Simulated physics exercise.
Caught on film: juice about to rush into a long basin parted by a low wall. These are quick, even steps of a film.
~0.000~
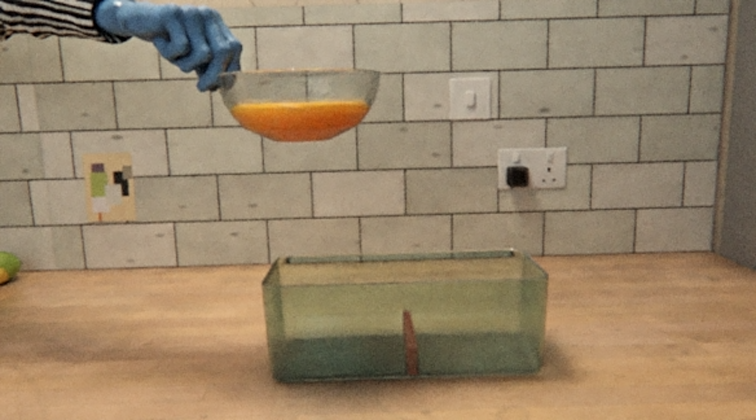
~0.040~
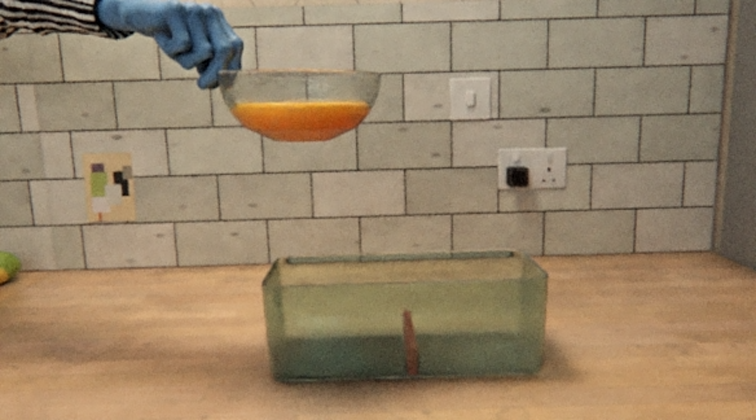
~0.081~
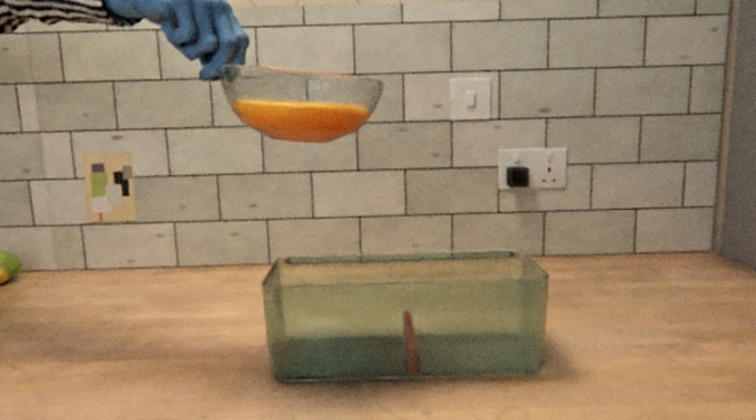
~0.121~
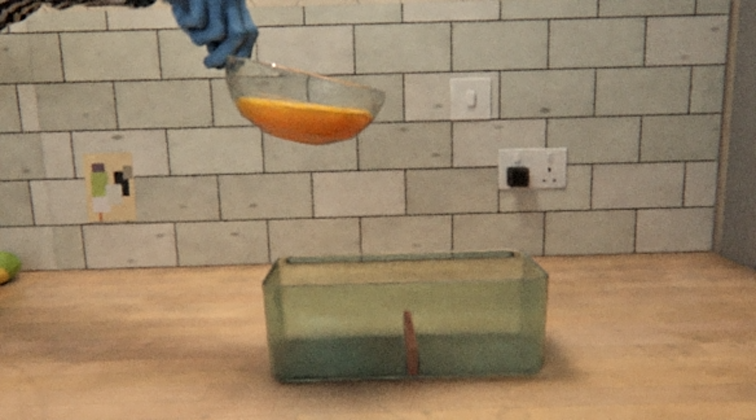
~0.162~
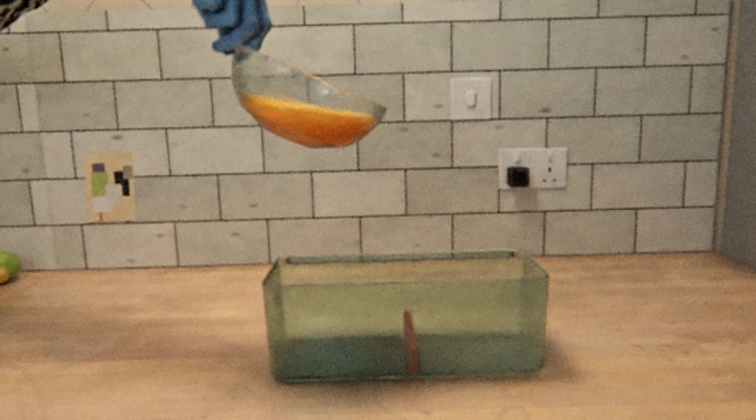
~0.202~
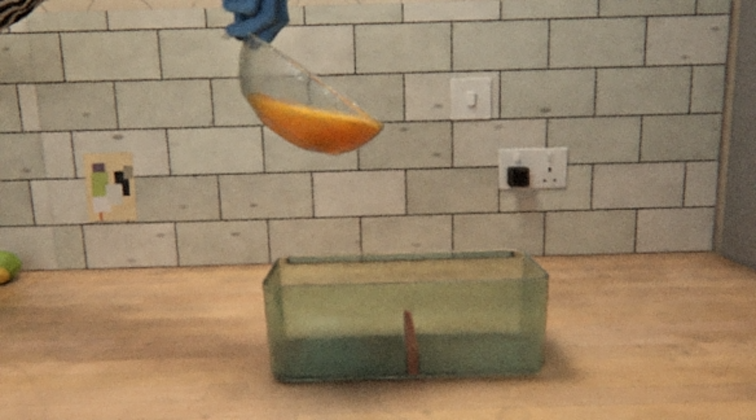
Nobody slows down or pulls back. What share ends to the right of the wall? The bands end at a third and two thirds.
In the end between a third and two thirds is right of the wall.
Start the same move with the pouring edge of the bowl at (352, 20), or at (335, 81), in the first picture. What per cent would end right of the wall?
In turn 45 and 25 in a hundred.
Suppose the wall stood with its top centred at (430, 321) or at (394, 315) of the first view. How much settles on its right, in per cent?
Near 30 % and 70 %.
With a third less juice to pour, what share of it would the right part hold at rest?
Roughly 55 in a hundred.
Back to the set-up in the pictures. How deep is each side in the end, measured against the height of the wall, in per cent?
Some 30 per cent left and 50 right.
A moment on, the bowl is tipped on its side and 6 per cent is still to pour, 0 is left of the wall and 18 right of it.
Next, the bowl is tipped right over and 0 per cent is still to pour, 26 is left of the wall and 67 right of it.
Then the bowl is tipped right over and 0 per cent is still to pour, 31 is left of the wall and 53 right of it.
Later the bowl is tipped right over and 0 per cent is still to pour, 37 is left of the wall and 56 right of it.
At rest 38 per cent lies left of the wall, 56 right of it and 6 outside.
